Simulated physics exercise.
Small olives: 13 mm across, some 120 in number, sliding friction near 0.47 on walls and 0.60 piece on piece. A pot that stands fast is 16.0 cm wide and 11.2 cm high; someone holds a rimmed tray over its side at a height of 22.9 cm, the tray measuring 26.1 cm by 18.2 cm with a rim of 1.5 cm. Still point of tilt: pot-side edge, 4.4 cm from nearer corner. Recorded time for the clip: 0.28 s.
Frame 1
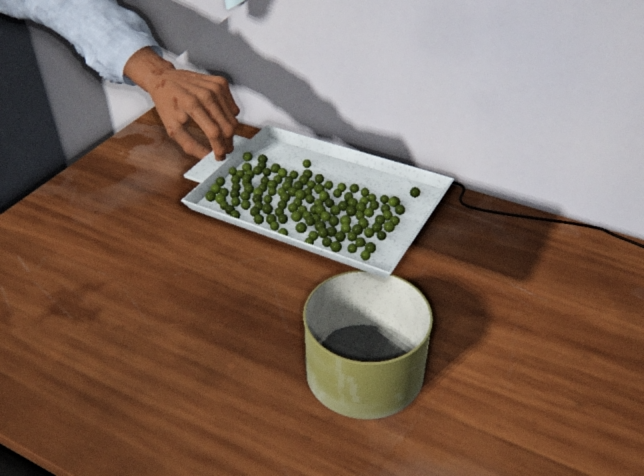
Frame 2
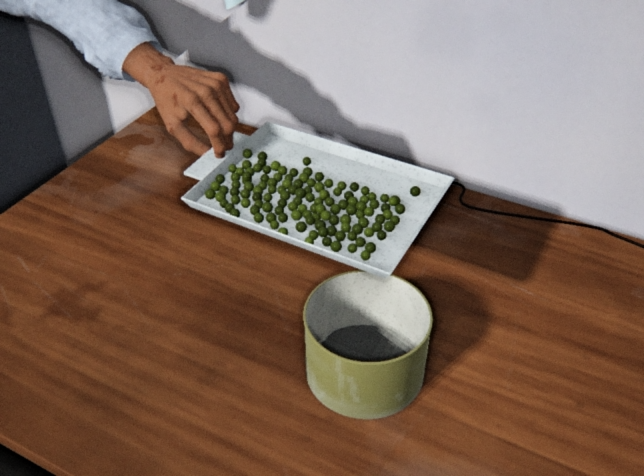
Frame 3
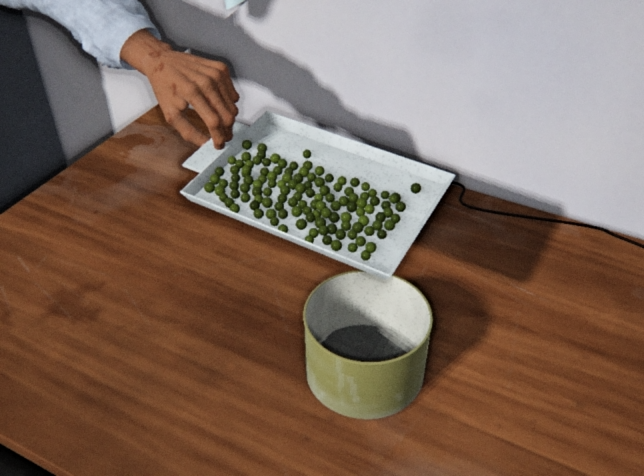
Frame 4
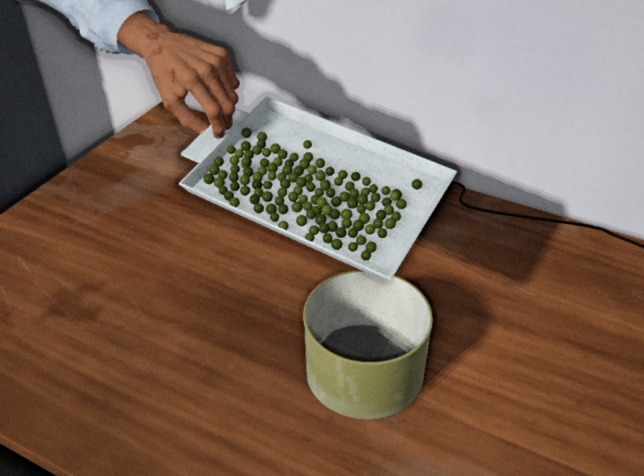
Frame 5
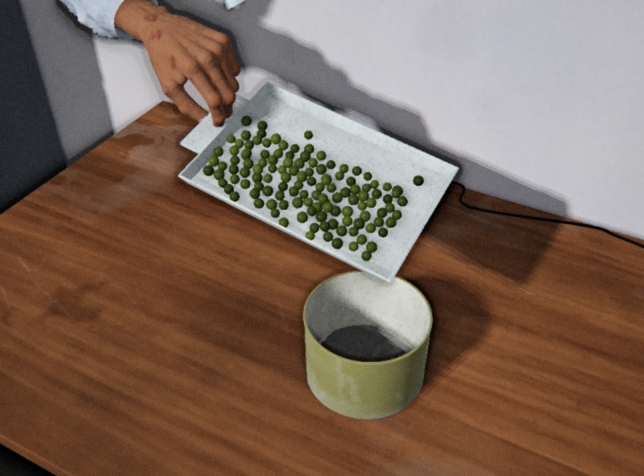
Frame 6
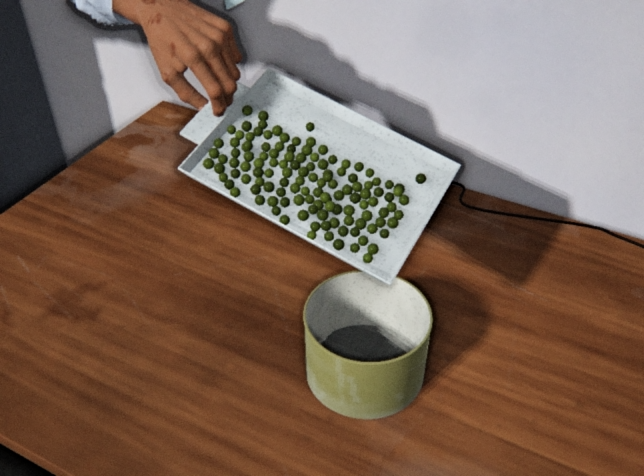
A hand gradually tilts a white tray of small green olives beside a green pot.
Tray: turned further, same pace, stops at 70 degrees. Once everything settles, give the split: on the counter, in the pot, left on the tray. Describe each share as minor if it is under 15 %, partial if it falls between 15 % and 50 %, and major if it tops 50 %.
Counter - major; pot - minor; tray - minor.
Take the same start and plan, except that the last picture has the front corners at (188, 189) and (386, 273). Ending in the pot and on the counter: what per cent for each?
Split: Pot = 25, counter = 70.
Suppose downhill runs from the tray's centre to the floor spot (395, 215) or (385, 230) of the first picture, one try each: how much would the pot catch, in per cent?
About 5 per cent on the first try and 5 per cent on the second.
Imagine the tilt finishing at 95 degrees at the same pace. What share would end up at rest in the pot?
Roughly 10 percent.
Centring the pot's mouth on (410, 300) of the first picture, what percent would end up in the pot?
I'd put it at around 0 per cent.
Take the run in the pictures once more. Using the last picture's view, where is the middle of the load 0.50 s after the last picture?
(344, 210) or thereabouts.
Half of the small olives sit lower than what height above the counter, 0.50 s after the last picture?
Median height: Approx. 30 cm.
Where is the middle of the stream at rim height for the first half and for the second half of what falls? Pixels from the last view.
Near (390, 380) at first, near (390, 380) afterwards.
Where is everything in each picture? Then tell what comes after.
Tray tilt 0 degrees, front corners at (190, 199) and (386, 267); middle of the pieces at (310, 199); pot at (368, 314), in the first frame.
Tray tilt 1 degrees, front corners at (190, 197) and (386, 267); middle of the pieces at (310, 198), in the second frame.
Tray tilt 5 degrees, front corners at (189, 190) and (387, 269), lowest corner right front; middle of the pieces at (310, 193), in the third frame.
Tray tilt 9 degrees, front corners at (188, 182) and (387, 271), lowest corner right front; middle of the pieces at (311, 187), in the fourth frame.
Tray tilt 14 degrees, front corners at (188, 174) and (387, 274), lowest corner right front; middle of the pieces at (312, 181), in the fifth frame.
Tray tilt 19 degrees, front corners at (187, 167) and (387, 276), lowest corner right front; middle of the pieces at (313, 177); pot at (368, 314), in the sixth frame.
Then, 0.30 s after the last picture, tilt 44 degrees; the tray holds 100 %, the pot 0 %.
Then, 0.50 s after the last picture, tilt 61 degrees; the tray holds 100 %, the pot 0 %.
Then, 0.82 s after the last picture, tilt 70 degrees; the tray holds 40 %, the pot 0 %.
In the end, counter 90 %, pot 5 %, tray 5 %.
